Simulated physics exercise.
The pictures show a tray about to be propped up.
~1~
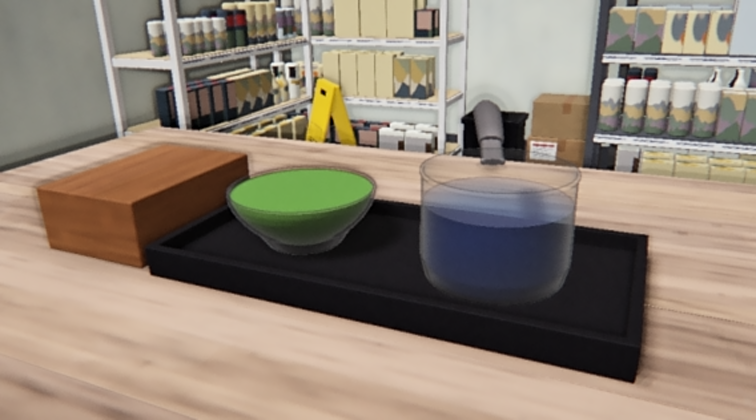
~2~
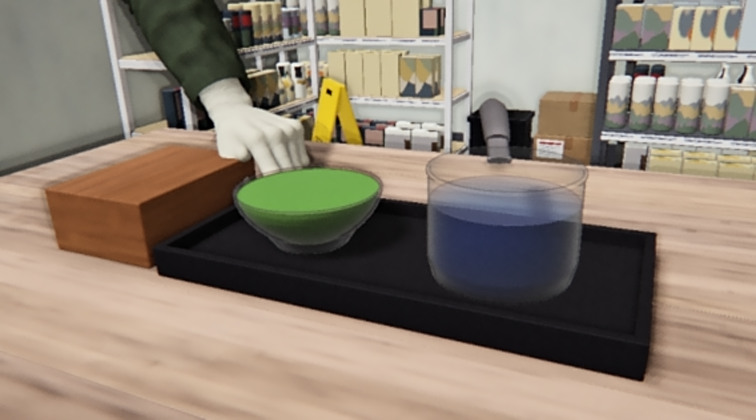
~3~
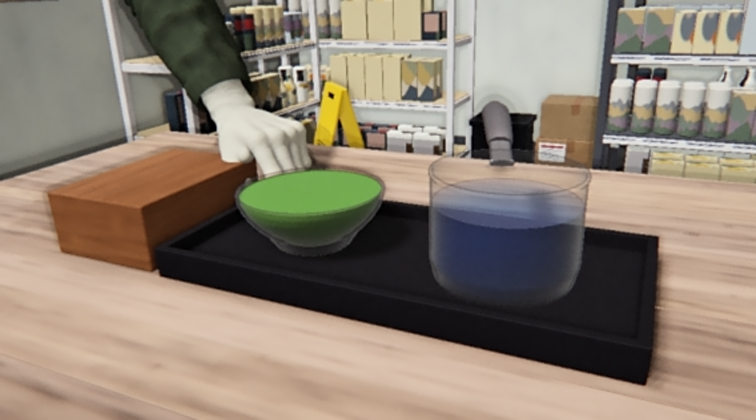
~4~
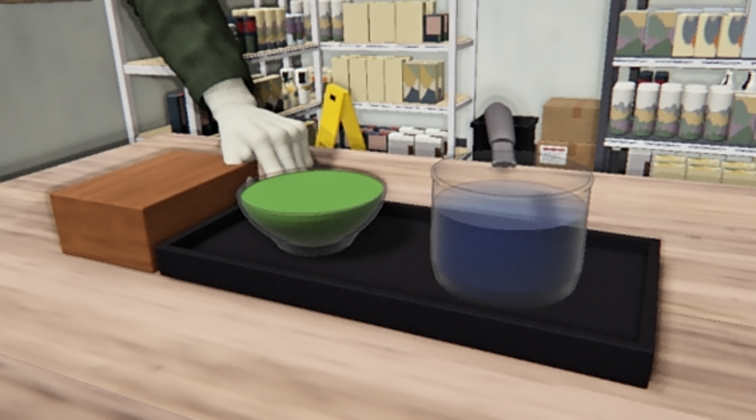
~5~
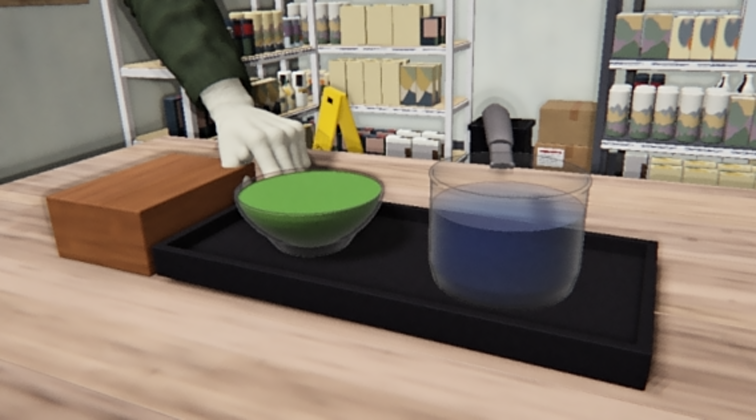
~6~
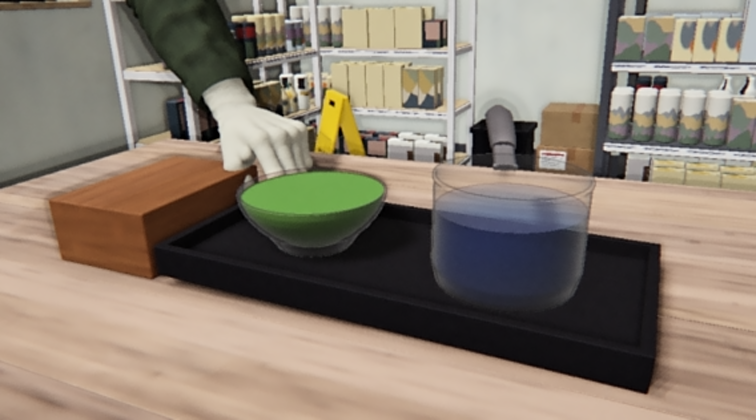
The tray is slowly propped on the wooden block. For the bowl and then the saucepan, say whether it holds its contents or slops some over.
In order: On the left the bowl: Runs over; on the right the saucepan: Does not run over.
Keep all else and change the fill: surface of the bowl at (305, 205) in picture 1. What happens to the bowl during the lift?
Result then: Contents retained.
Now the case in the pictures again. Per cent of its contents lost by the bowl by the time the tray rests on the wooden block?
Around 26 %.
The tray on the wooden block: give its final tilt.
I reckon something near 10°.
A moment on, the tray slopes by about 6°; bowl, a puddle lies under it; saucepan, all is still inside.
Further on, the tray slopes by about 12°; bowl, a puddle lies under it; saucepan, all is still inside.
When it is over, the tray slopes by about 10°, resting on the wooden block; bowl, a puddle lies under it; saucepan, all is still inside.
